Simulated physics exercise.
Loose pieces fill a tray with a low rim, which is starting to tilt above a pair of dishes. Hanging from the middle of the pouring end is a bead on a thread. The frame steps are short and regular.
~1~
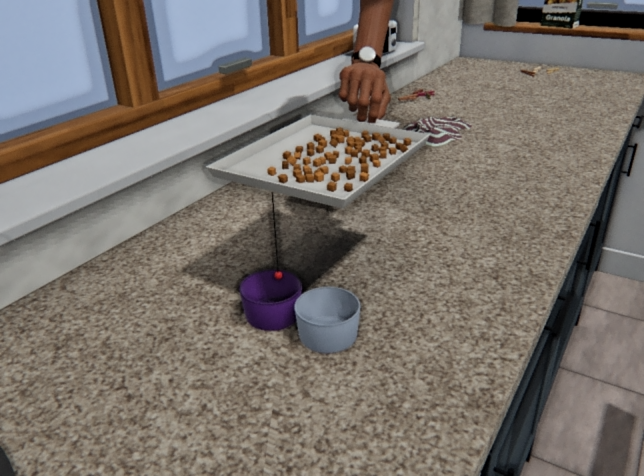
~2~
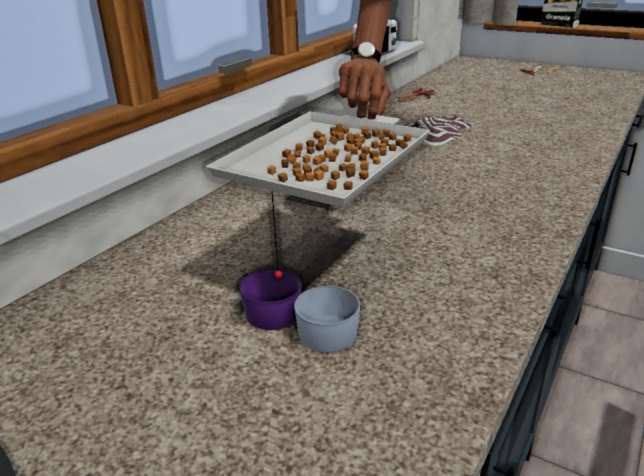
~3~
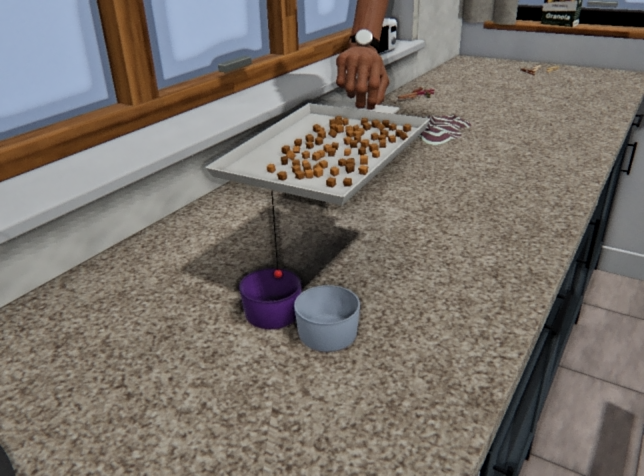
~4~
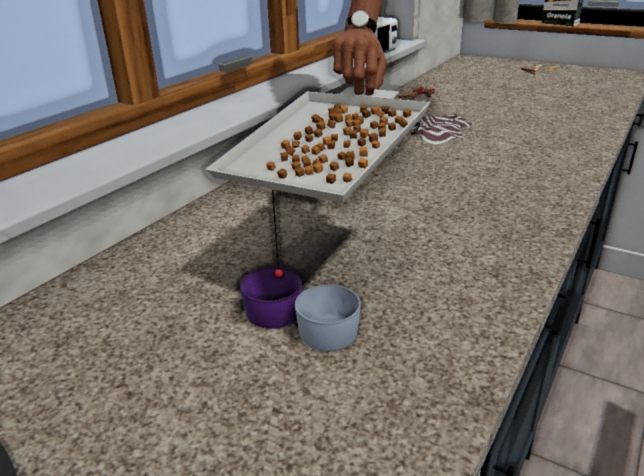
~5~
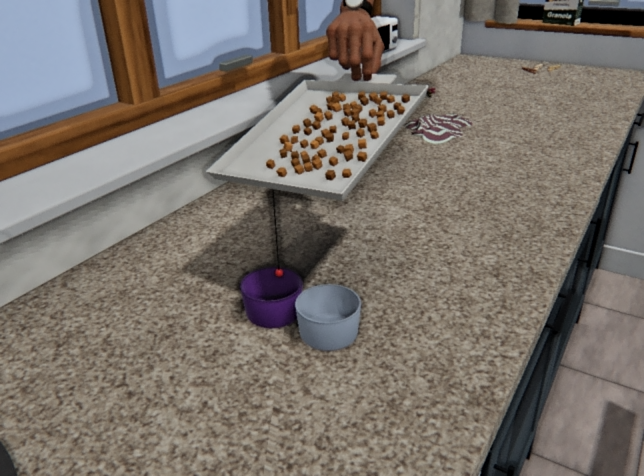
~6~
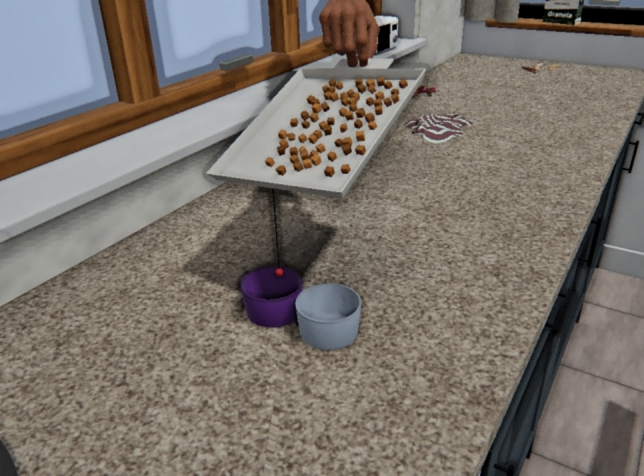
A shallow pale tray scattered with small brown cubes hangs level above a speckled counter, a hand at its far edge, over a purple dish and a grey-blue one. The hand raises that edge steadily, tilting the tray toward the viewer, while a few cubes shift slightly.
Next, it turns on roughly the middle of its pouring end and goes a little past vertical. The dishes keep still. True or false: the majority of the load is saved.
False.
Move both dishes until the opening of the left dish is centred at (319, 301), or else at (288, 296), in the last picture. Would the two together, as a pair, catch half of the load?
In order, they'd catch a minor share, and next a minor share.
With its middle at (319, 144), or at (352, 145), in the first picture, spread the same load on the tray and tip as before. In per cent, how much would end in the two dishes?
First about 10, then 10 per cent.
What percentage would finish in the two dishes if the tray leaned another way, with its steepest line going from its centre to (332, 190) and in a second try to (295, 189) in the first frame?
Respectively close to 60 and 30 in a hundred.
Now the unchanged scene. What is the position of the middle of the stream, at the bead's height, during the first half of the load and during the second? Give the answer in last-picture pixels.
About (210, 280) to begin with, then about (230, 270).
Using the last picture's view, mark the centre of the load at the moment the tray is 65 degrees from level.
I'd mark it close to (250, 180).
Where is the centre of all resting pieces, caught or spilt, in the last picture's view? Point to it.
Roughly pixel (202, 319).
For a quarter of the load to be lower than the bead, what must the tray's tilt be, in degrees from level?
The angle is around 75°.
Soon after the last picture, tray tipped steeply; most on the tray; about a quarter in the air.
A little later, tray tipped past a quarter turn; a small part on the tray; a small part in the left dish; about two thirds outside both; about a quarter in the air.
Later still, tray tipped past a quarter turn; a small part in the left dish; most outside both.
At rest, tray tipped past a quarter turn; none in the right dish; a small part in the left dish; most outside both.
